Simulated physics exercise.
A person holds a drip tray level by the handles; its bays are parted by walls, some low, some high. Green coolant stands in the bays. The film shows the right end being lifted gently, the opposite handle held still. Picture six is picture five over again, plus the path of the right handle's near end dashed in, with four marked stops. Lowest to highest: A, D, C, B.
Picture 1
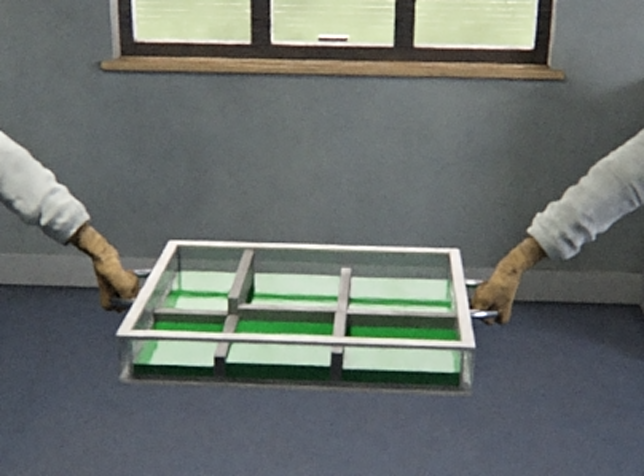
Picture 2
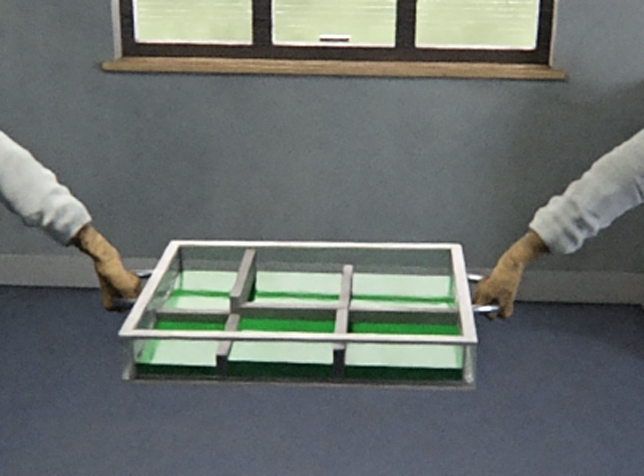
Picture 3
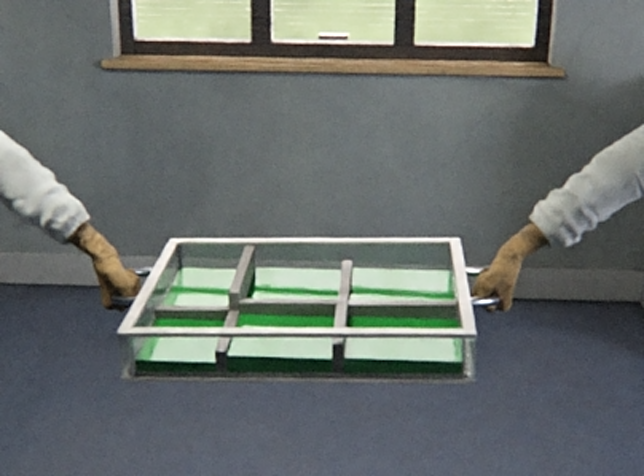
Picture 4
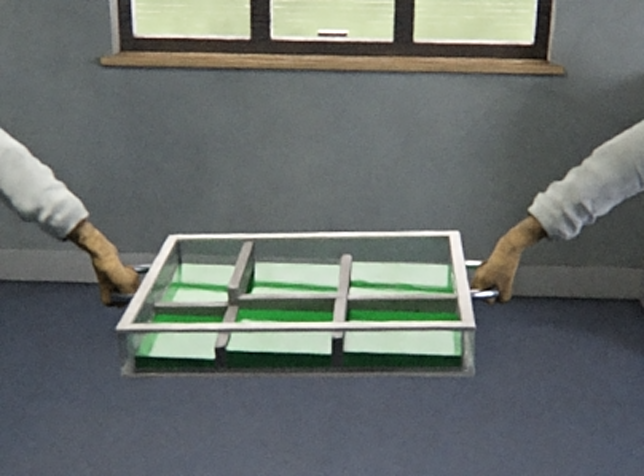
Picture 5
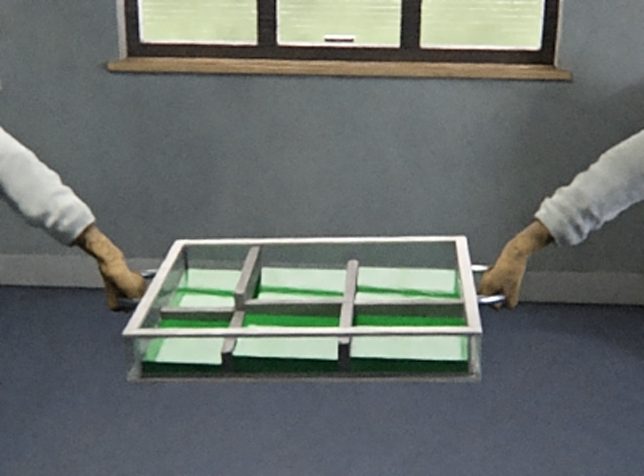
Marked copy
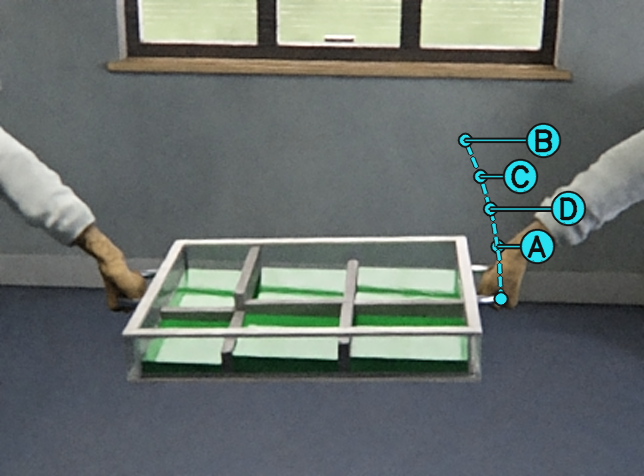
A clear, pale-rimmed tray is held by its end handles above a blue floor in a grey-walled room, seen from in front and slightly above. Bright green liquid lies in its six grey-walled bays, between two hands in white sleeves, with a dark-framed window behind. The hands tip the tray very slightly down to the left, the green shifts faintly, and the camera wavers a little.
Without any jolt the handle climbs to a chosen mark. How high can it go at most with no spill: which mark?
It is C.
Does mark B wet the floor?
Yes, that goes wrong.
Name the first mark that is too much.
It is B.
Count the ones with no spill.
Three of them.
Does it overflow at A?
No.
On the marked copy, A at (497, 246); B at (465, 140); C at (480, 176); D at (490, 208).
With A, nothing spills; the back right bay holds the most.
With B, about 5 % goes over the rim.
With C, nothing spills; the back left bay holds the most.
With D, nothing spills; the back middle bay holds the most.
